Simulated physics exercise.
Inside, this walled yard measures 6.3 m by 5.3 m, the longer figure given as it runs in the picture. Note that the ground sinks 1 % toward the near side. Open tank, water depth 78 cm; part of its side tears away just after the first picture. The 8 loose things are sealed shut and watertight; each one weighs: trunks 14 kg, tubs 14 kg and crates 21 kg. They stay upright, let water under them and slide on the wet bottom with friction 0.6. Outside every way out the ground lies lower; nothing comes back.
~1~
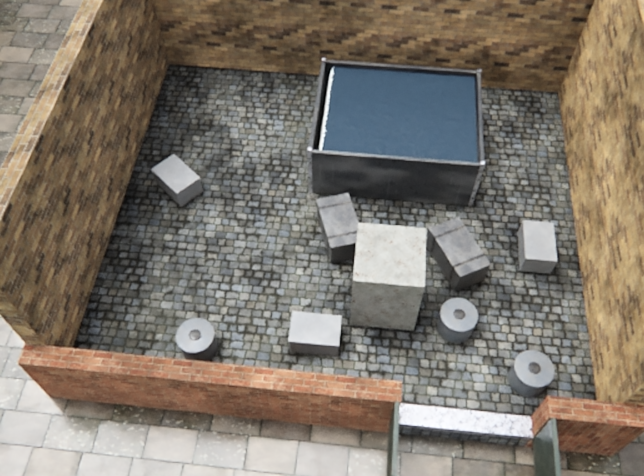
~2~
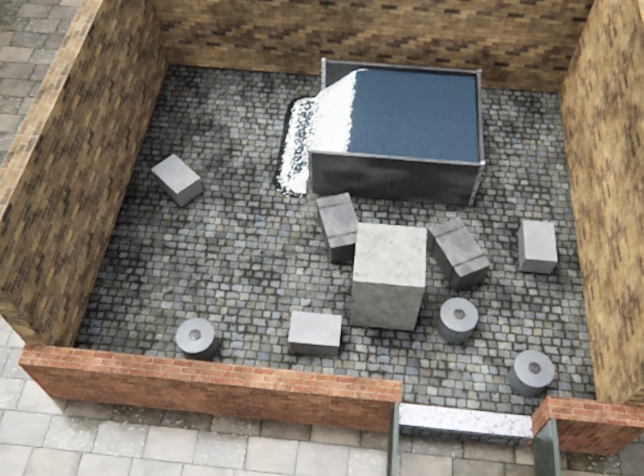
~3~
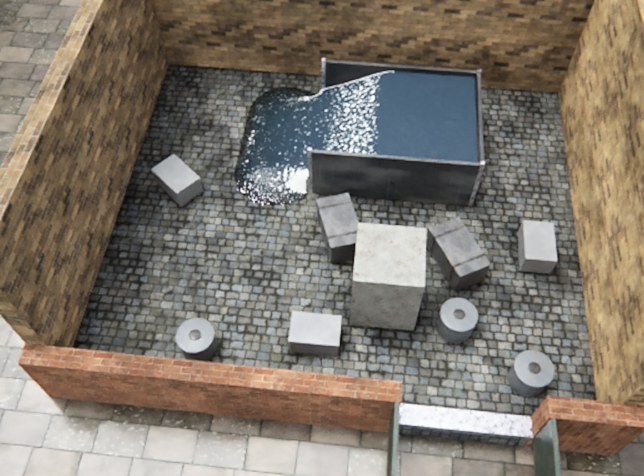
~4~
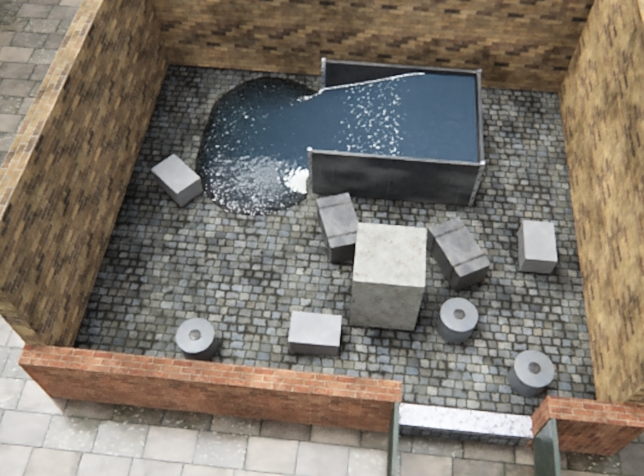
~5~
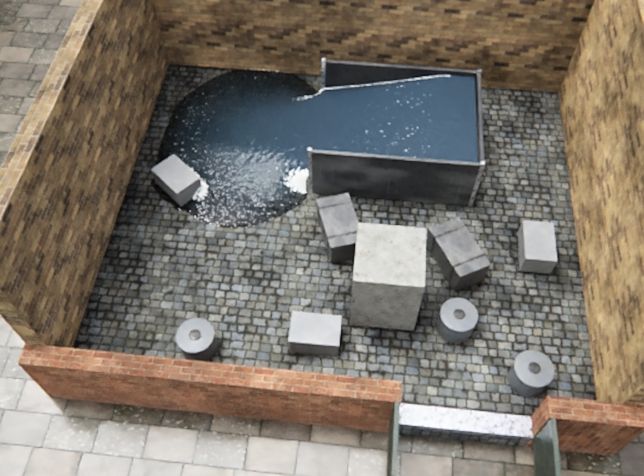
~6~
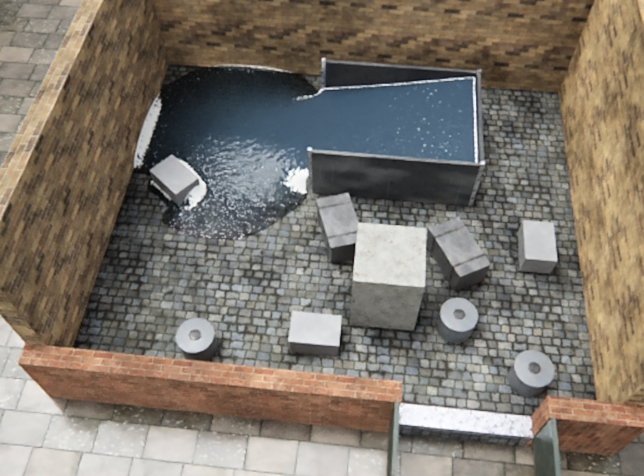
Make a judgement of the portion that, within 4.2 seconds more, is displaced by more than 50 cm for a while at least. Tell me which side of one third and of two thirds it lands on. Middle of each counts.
Looks like the middle band.
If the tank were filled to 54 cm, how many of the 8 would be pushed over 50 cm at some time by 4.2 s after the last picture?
You'd get 2 in that case.
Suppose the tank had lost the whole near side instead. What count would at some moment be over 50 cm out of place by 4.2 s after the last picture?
In that case the number is 8.
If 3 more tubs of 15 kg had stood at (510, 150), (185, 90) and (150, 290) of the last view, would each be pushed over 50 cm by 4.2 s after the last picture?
First stays inside, second goes beyond, third goes beyond.
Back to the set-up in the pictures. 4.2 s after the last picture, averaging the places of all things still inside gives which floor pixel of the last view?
Roughly at (440, 301).
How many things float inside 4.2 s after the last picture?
I count 1.
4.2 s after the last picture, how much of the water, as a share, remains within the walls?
Close to 98 in a hundred parts remain.
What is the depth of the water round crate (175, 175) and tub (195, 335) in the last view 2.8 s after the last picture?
First roughly 28 cm, second roughly 8 cm.
Then, 0.4 s after the last picture 0 of 8 are over 50 cm from their spots; 0 afloat.
Then, 1.5 s after the last picture 1 of 8 are over 50 cm from their spots; 1 afloat.
Then, 2.8 s after the last picture 2 of 8 are over 50 cm from their spots; 1 afloat.
Then, 4.2 s after the last picture 4 of 8 are over 50 cm from their spots, and 4 have been at some point; 1 afloat.
